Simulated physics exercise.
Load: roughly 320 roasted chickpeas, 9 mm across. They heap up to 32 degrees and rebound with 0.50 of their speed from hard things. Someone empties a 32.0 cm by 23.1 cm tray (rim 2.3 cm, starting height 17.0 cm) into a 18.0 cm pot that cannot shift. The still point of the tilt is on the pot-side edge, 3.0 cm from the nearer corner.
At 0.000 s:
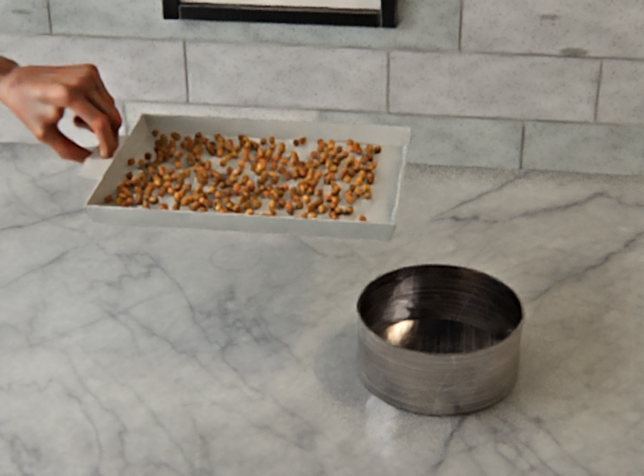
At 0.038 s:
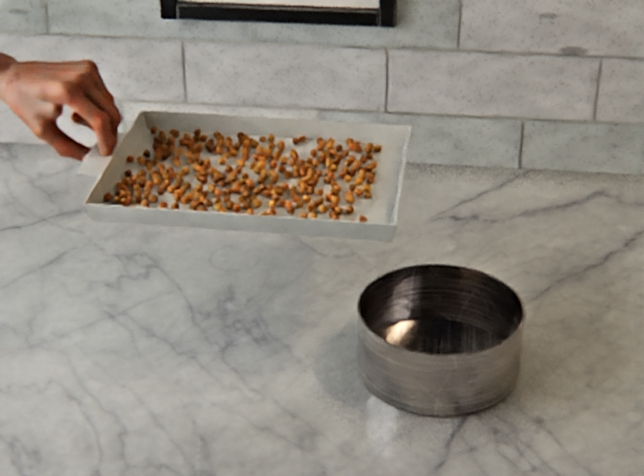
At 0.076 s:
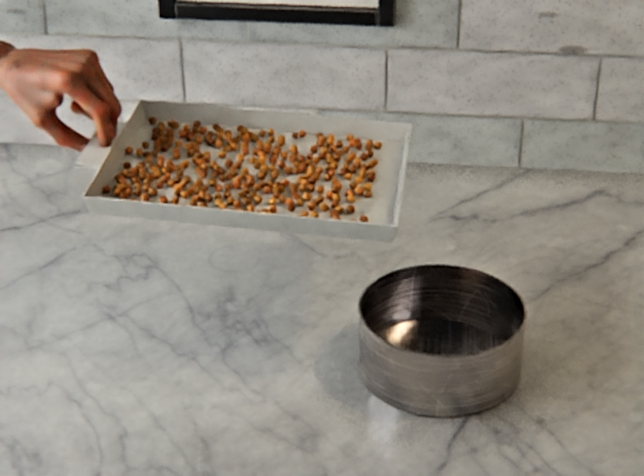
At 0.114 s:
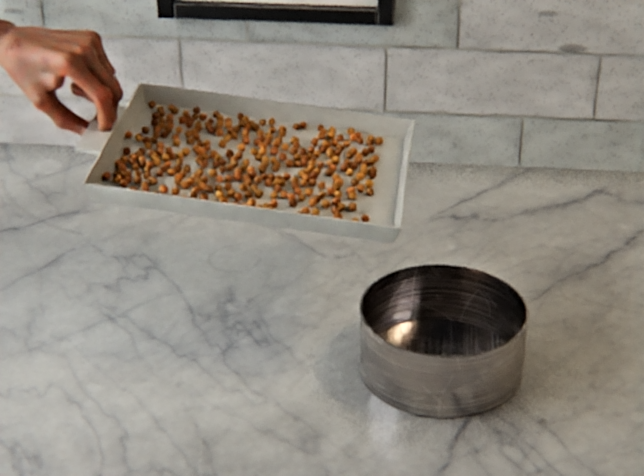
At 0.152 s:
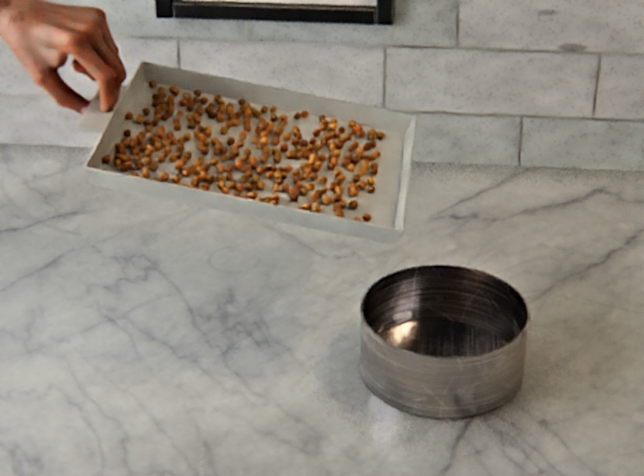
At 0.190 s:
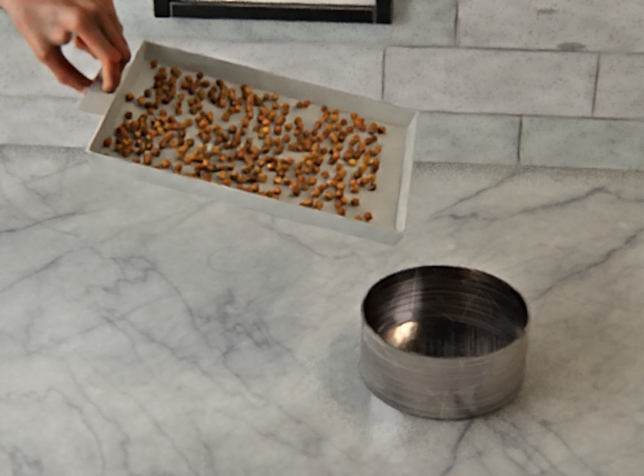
White tray of roasted chickpeas tilting gradually down to the right as a hand raises its left end above a marble counter.
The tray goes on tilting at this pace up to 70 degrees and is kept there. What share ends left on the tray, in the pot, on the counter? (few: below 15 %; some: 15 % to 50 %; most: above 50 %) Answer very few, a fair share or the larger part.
Tray: A fair share, pot: The larger part, counter: Very few.
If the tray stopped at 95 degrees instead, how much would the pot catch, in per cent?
Then about 95 per cent.
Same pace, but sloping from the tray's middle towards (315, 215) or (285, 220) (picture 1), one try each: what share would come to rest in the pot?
About 70 and 25 per cent.
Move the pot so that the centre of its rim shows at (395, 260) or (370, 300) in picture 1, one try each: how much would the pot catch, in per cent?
About 5 and 15 per cent.
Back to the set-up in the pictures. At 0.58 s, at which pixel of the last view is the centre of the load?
Near (381, 165).
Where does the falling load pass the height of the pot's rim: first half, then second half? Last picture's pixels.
First near (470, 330), later near (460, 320).
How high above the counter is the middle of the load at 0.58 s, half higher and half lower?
Roughly 24 cm.
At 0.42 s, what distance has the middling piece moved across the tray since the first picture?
Roughly 3 cm.
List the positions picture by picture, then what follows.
In the first frame, tray tilt 0 degrees, front corners at (92, 203) and (390, 221); middle of the pieces at (246, 178); pot at (440, 306).
In the second frame, tray tilt 1 degrees, front corners at (91, 201) and (391, 221); middle of the pieces at (245, 177).
In the third frame, tray tilt 3 degrees, front corners at (90, 194) and (393, 222); middle of the pieces at (245, 172).
In the fourth frame, tray tilt 6 degrees, front corners at (91, 181) and (395, 224), lowest corner right front; middle of the pieces at (246, 163).
In the fifth frame, tray tilt 11 degrees, front corners at (92, 165) and (398, 226), lowest corner right front; middle of the pieces at (248, 152).
In the sixth frame, tray tilt 15 degrees, front corners at (94, 149) and (400, 228), lowest corner right front; middle of the pieces at (250, 141); pot at (446, 309). Its pace works out near 120 degrees a second.
After 0.42 s, tilt 43 degrees; the tray holds 100 %, the pot 0 %.
After 0.58 s, tilt 61 degrees; the tray holds 100 %, the pot 0 %.
After 0.86 s, tilt 70 degrees; the tray holds 40 %, the pot 50 %.
In the end, at 1.9 s, tray 30 %, pot 65 %, counter 5 %.
